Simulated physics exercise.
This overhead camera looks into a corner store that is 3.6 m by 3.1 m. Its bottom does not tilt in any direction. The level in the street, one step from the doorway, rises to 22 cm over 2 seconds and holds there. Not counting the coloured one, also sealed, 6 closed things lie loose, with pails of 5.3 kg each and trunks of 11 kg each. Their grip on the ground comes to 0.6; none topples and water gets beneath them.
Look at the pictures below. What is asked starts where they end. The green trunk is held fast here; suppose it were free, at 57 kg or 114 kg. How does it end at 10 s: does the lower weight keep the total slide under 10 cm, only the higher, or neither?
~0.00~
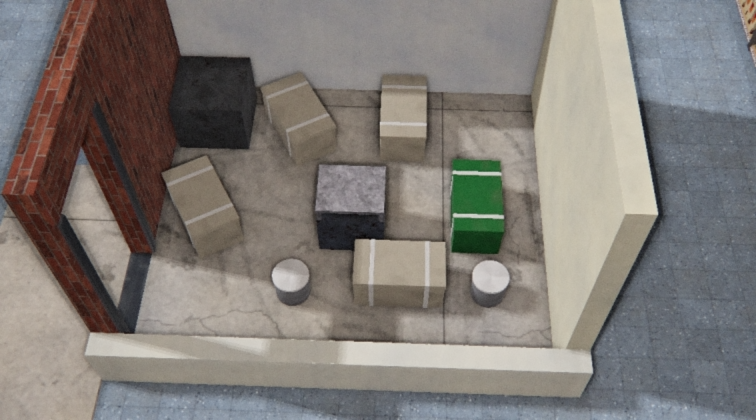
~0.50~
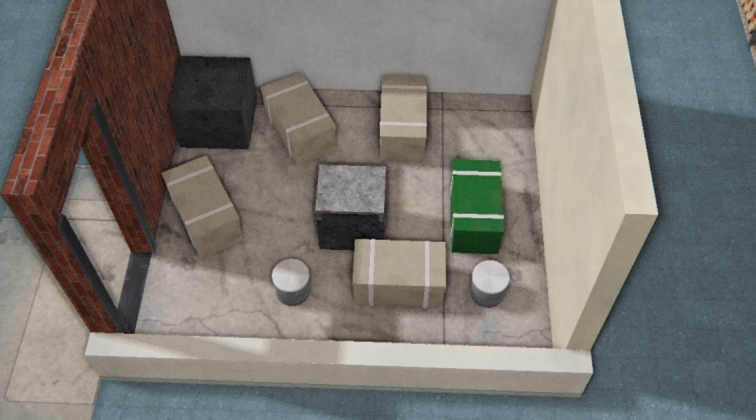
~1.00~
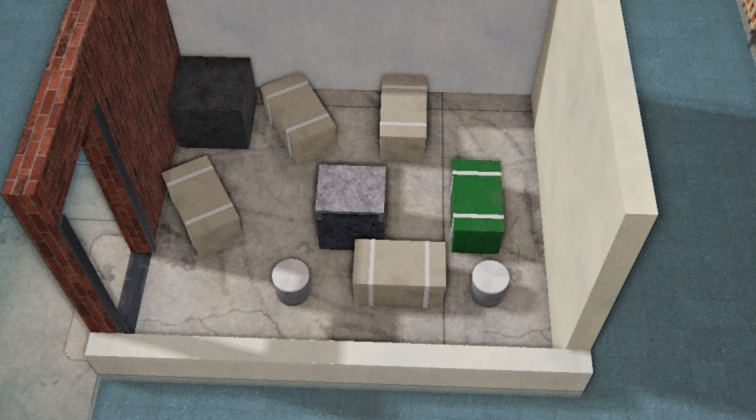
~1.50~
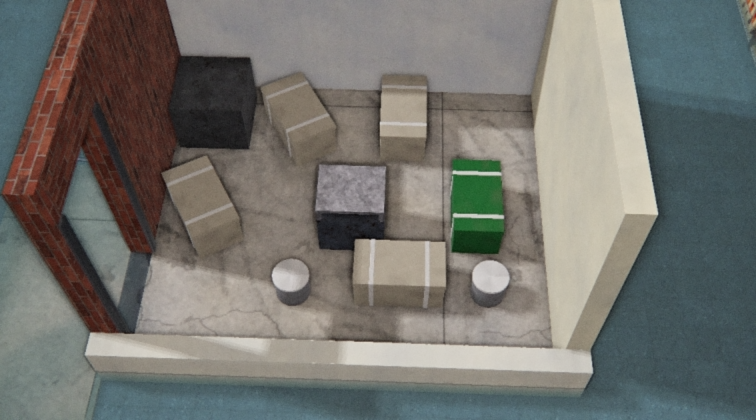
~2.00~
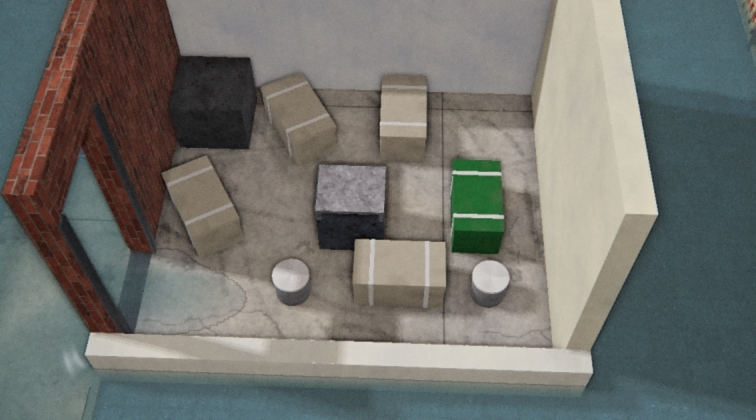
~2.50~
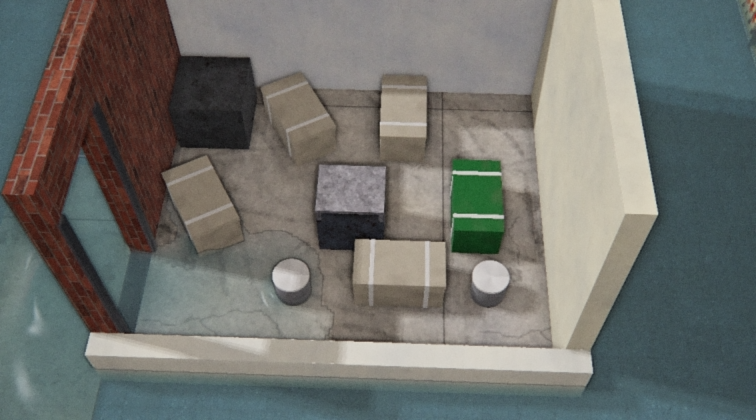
Small one works.
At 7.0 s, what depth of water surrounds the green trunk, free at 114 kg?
Depth: Approx. 8 cm.
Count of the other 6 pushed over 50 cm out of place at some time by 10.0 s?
Result: 5.
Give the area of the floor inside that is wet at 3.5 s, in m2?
I'd estimate close to 5.0 m2.
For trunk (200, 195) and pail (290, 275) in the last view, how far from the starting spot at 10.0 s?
One is off by 50 cm, the other by 100 cm, in the order asked.
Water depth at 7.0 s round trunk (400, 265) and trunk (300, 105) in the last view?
Close to 16 and 5 centimetres.
After 3.5 s the green trunk would be 0 cm from its start with 57 kg and 0 cm from its start with 114 kg; 1 cm of water round it then.
After 4.5 s the green trunk would be 0 cm from its start with 57 kg and 0 cm from its start with 114 kg; 3 cm of water round it then.
After 7.0 s the green trunk would be 0 cm from its start with 57 kg and 0 cm from its start with 114 kg; 8 cm of water round it then.
After 10.0 s the green trunk would be 0 cm from its start with 57 kg and 0 cm from its start with 114 kg; 11 cm of water round it then.
